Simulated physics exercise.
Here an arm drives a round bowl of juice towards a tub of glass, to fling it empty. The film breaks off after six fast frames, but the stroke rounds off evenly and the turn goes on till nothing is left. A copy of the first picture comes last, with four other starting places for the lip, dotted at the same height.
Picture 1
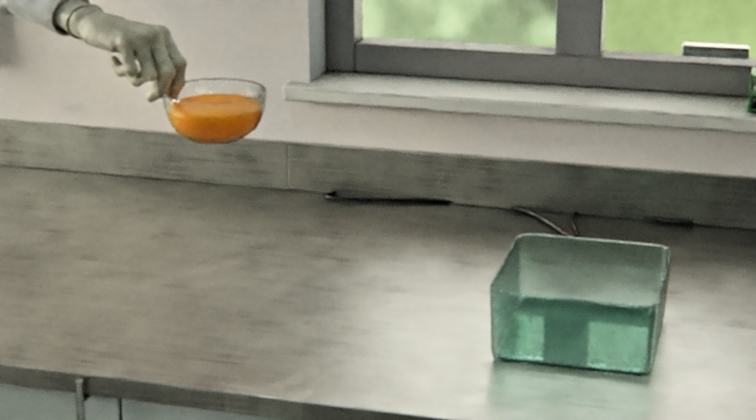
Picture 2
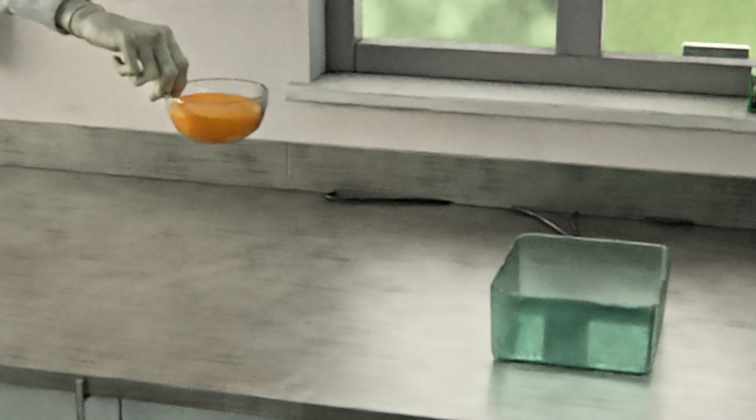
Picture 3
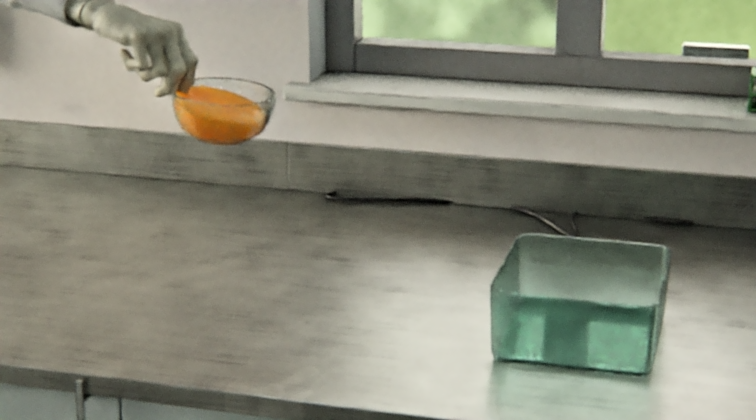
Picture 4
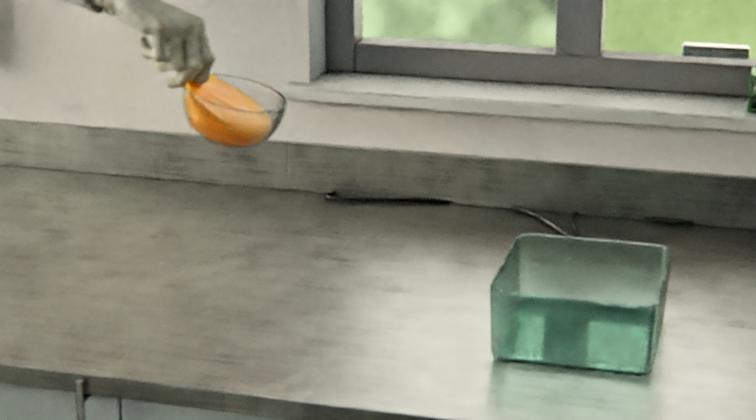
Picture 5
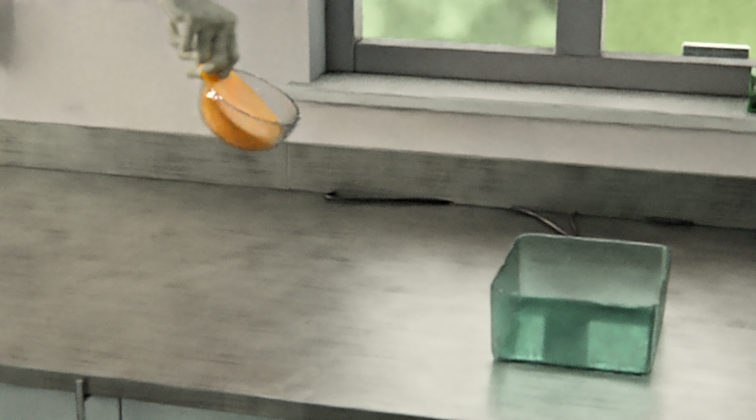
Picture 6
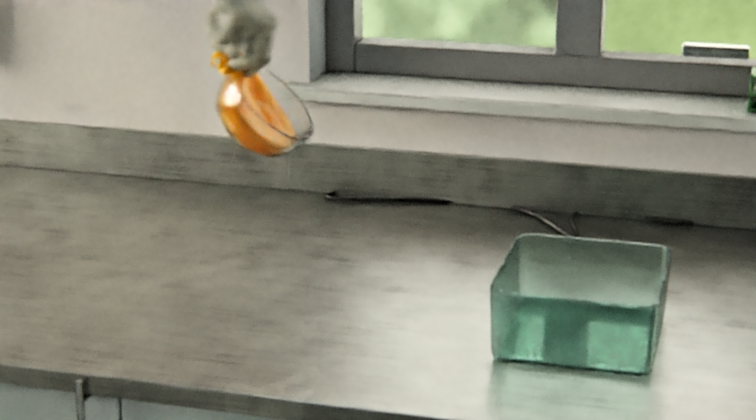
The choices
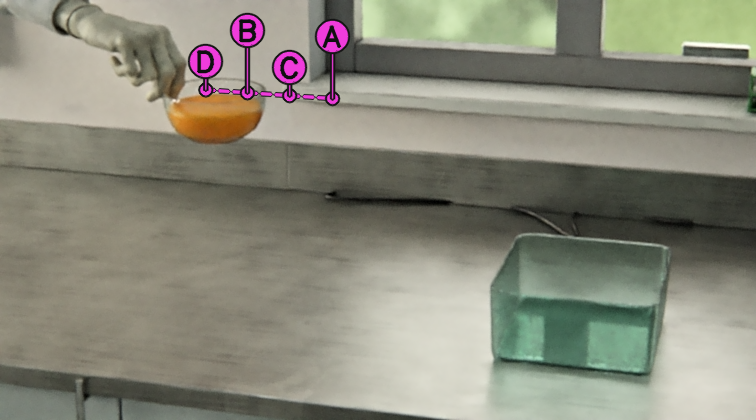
A pale, greyish hand at the upper left holds a round clear bowl of orange juice above a long grey counter, seen from slightly above with a window behind. A greenish glass tub, partly filled with green liquid, sits still at the right, near a thin dark cable. The hand moves a short way right, tilting the bowl steadily more steeply rightward while the juice rides up its left side to the rim, and the camera stays still.
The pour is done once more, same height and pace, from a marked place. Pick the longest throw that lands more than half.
The answer is place A.
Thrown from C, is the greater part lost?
Yes, it does.
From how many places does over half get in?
One.
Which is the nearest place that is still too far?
It is C.
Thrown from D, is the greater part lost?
Yes.
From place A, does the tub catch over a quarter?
Yes, clearly.
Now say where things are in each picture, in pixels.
Upright, lip at (261, 93); tub from (491, 357) to (652, 375); nothing has left yet, in the first picture.
Upright, lip at (263, 94); nothing has left yet, in the second picture.
Tipped about 5°, lip at (270, 98); nothing has left yet, in the third picture.
Tipped about 14°, lip at (282, 107); juice is over the rim, down to (197, 79), in the fourth picture.
Tipped about 27°, lip at (296, 120); juice is over the rim, down to (219, 75), in the fifth picture.
Tipped about 43°, lip at (309, 135); juice is over the rim, down to (245, 71), in the sixth picture.
On the marked copy, A at (332, 98); B at (247, 92); C at (289, 95); D at (205, 89).
For place A, about 67 % lands in the tub, 14 % falls short and 19 % goes beside or beyond.
For place B, about 1 % lands in the tub, 95 % falls short and 4 % goes beside or beyond.
For place C, about 12 % lands in the tub, 85 % falls short and 3 % goes beside or beyond.
For place D, about 1 % lands in the tub, 99 % falls short.
